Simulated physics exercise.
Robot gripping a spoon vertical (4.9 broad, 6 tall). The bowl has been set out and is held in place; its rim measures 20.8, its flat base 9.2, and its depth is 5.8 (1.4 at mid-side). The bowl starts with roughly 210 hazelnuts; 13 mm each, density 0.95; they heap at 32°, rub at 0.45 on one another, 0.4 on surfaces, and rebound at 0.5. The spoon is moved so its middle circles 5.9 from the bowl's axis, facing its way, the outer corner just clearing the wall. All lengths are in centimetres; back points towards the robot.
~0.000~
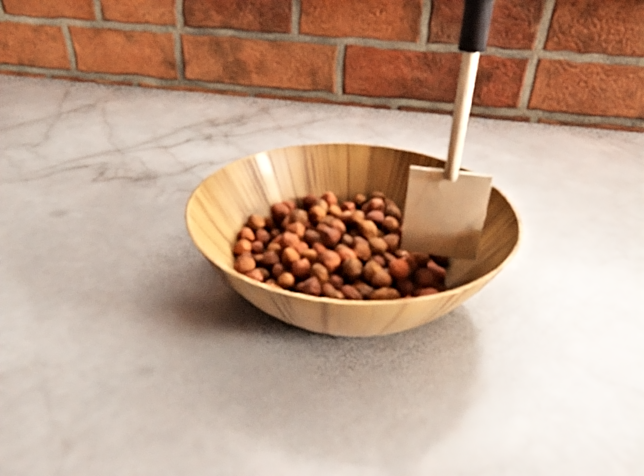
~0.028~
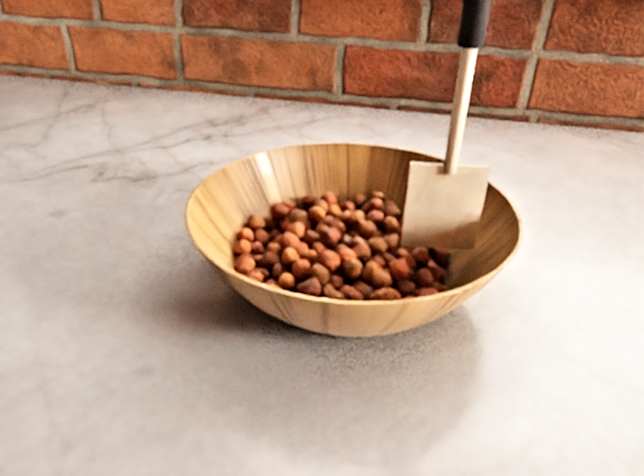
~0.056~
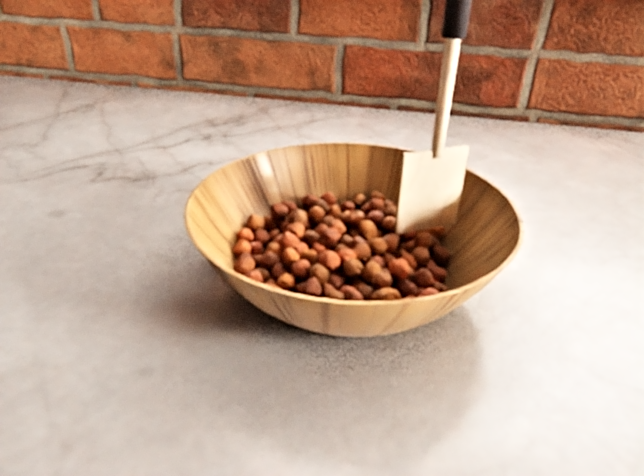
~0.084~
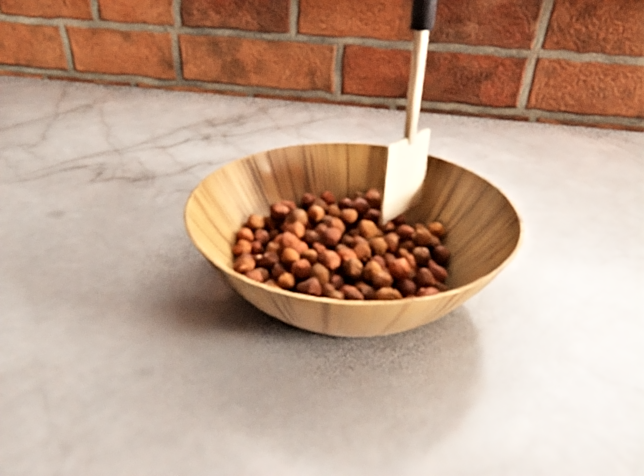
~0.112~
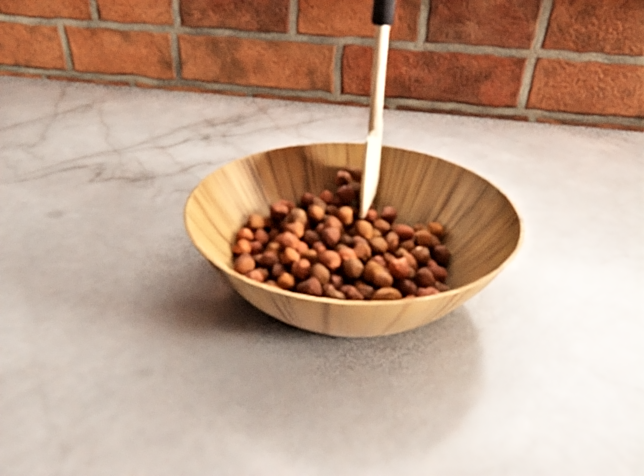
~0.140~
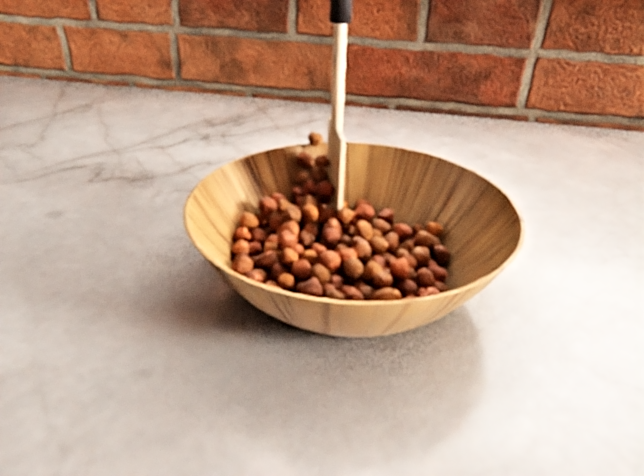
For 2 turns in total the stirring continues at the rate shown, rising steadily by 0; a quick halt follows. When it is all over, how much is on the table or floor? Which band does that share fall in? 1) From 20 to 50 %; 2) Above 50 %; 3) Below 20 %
1.
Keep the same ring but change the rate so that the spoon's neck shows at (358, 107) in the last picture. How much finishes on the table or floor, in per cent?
It comes to around 35 percent.
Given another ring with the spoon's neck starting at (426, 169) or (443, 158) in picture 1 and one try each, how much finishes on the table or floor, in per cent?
I'd guess some 40 and 45 percent.
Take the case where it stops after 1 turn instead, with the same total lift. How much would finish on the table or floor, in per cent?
Estimate: Near 25 %.
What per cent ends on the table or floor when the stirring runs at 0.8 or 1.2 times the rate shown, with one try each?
About 25 and 45 per cent.
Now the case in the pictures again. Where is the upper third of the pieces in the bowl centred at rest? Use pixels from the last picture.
Looks like roughly (333, 260) to me.
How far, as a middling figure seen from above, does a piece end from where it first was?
Some 5 cm.
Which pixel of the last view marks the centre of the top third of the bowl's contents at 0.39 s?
Somewhere around (443, 248) in the last view.
After 0.39 s, 348° round, highest piece 15 above the table; 171 in the bowl, 16 on the table or floor, 20 in flight or on the tool.
After 0.64 s, 223° round, highest piece 8 above the table; 141 in the bowl, 59 on the table or floor, 7 in flight or on the tool.
After 0.97 s, 0° round, highest piece 4 above the table; 139 in the bowl, 68 on the table or floor.
After 1.67 s, 0° round, highest piece 3 above the table; 139 in the bowl, 68 on the table or floor.
At rest, 139 in the bowl, 68 on the table or floor. That is 33 % on the table or floor.
